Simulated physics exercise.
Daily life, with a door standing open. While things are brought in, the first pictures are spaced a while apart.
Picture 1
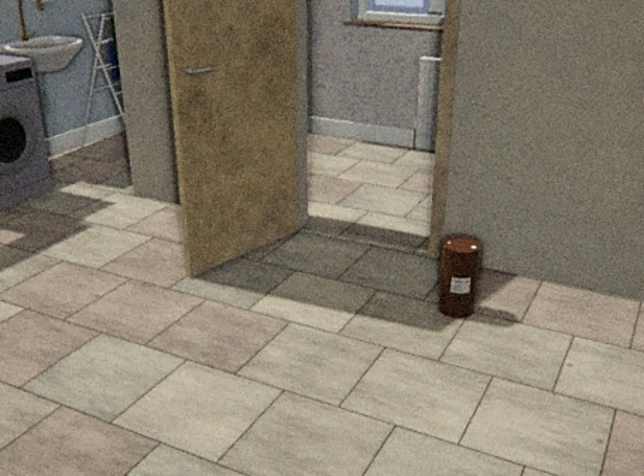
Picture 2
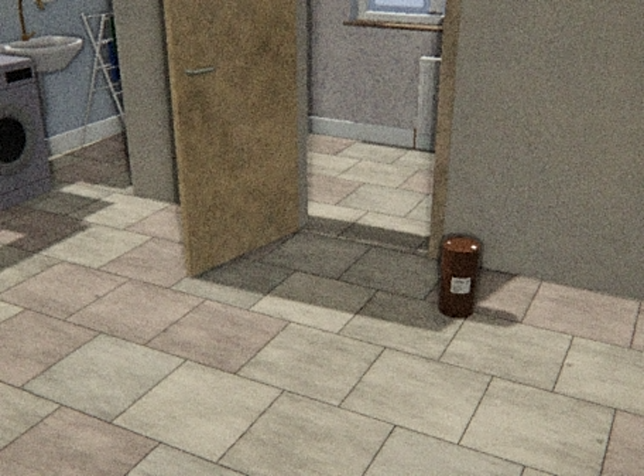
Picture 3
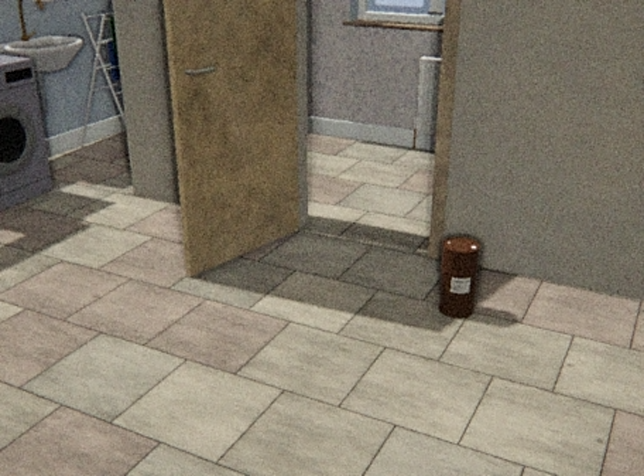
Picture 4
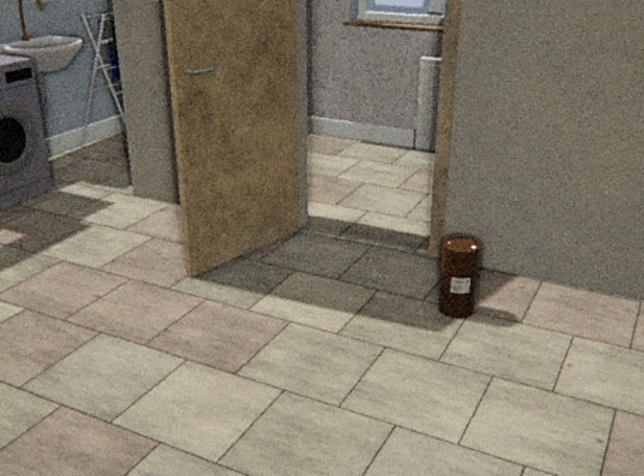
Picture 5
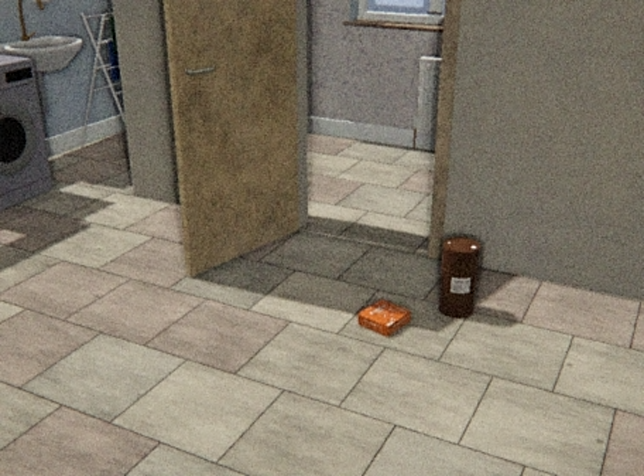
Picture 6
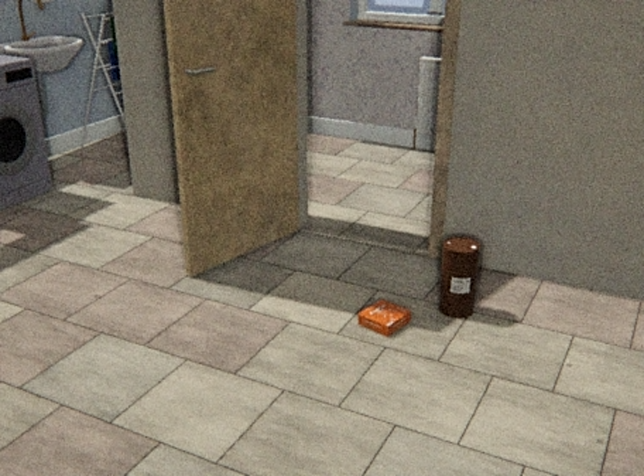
The clip shows a wide-open door standing still beside a brown canister on a tiled floor, with a washing machine at the left; later an orange packet appears on the tiles left of the canister, and nothing else visibly moves.
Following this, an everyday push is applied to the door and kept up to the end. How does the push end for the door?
The door swings fully shut.
Then, 0.80 s after the last picture, door 79° open.
Then, 1.40 s after the last picture, door 46° open.
Then, 1.90 s after the last picture, door 18° open.
At rest, door 0° open; both in place. Seen from the same camera at the end, orange packet near (384, 318).
